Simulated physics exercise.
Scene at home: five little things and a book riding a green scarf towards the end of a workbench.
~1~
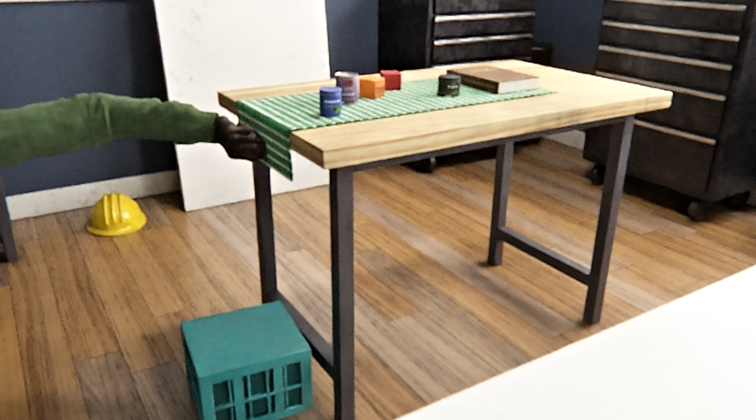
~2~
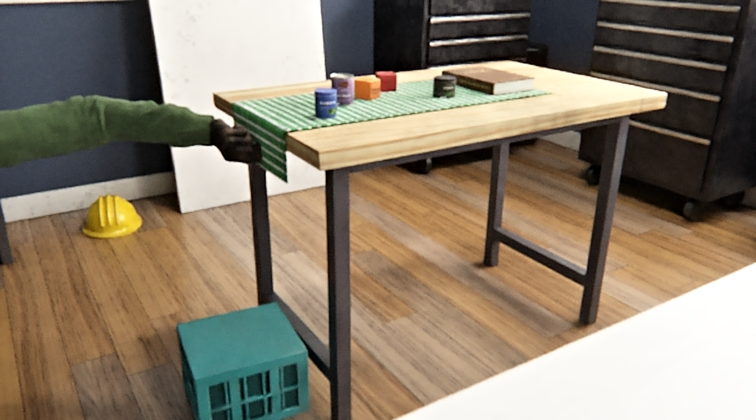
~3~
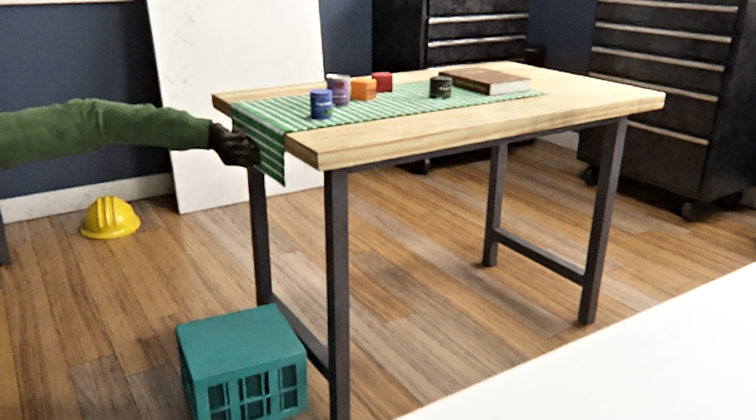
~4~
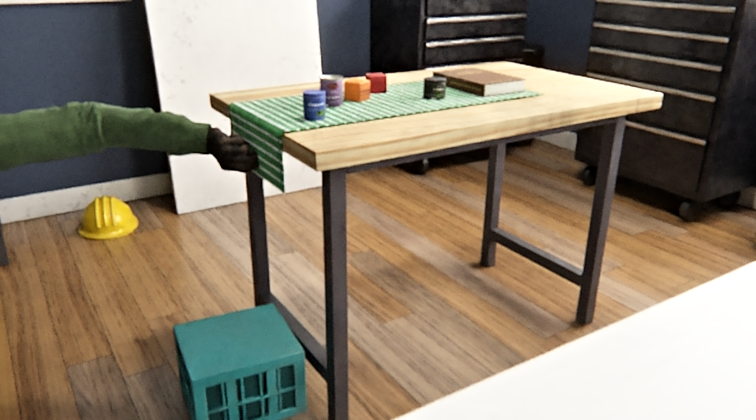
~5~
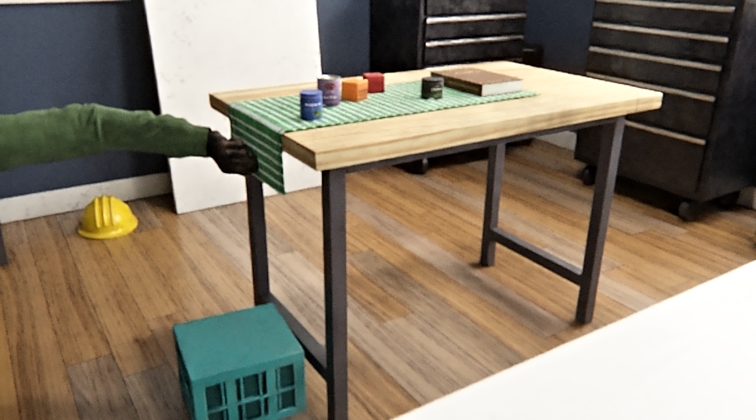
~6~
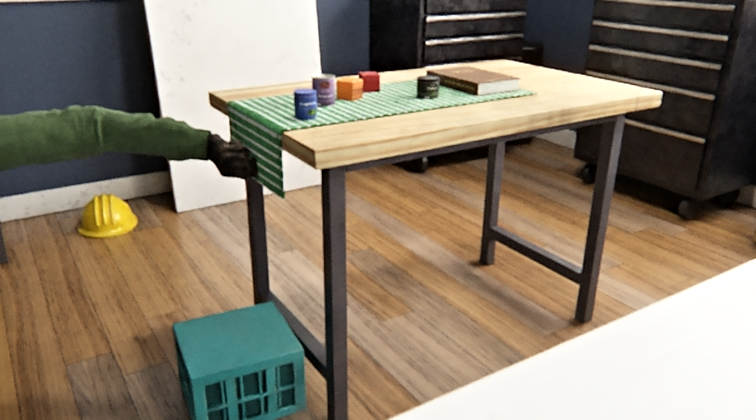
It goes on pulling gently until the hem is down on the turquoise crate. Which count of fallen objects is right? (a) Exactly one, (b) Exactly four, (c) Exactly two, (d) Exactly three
The answer is b.
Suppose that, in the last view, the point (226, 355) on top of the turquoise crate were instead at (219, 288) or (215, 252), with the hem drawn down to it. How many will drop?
2 and 1.
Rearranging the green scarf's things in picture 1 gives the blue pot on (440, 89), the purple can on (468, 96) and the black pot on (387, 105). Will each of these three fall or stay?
Briefly: Blue pot stays; purple can stays; black pot drops.
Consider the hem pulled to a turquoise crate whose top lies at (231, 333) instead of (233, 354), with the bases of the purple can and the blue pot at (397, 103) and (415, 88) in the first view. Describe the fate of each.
The purple can goes over; the blue pot stays on.
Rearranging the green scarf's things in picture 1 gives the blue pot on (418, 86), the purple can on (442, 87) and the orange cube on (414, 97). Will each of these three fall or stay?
As for the blue pot, it stays where it is; the purple can stays where it is; the orange cube tips off.
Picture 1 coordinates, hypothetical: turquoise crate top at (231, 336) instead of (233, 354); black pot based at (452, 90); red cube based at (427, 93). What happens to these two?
The black pot stays aboard, and the red cube stays aboard.
Soon after, hem near (258, 232); blue pot gone.
After that, hem near (259, 277); blue pot and purple can gone.
And then, hem near (260, 314); blue pot, purple can and orange cube gone.
In the end, hem on the crate; blue pot, purple can, orange cube and red cube gone. The workbench loses four.
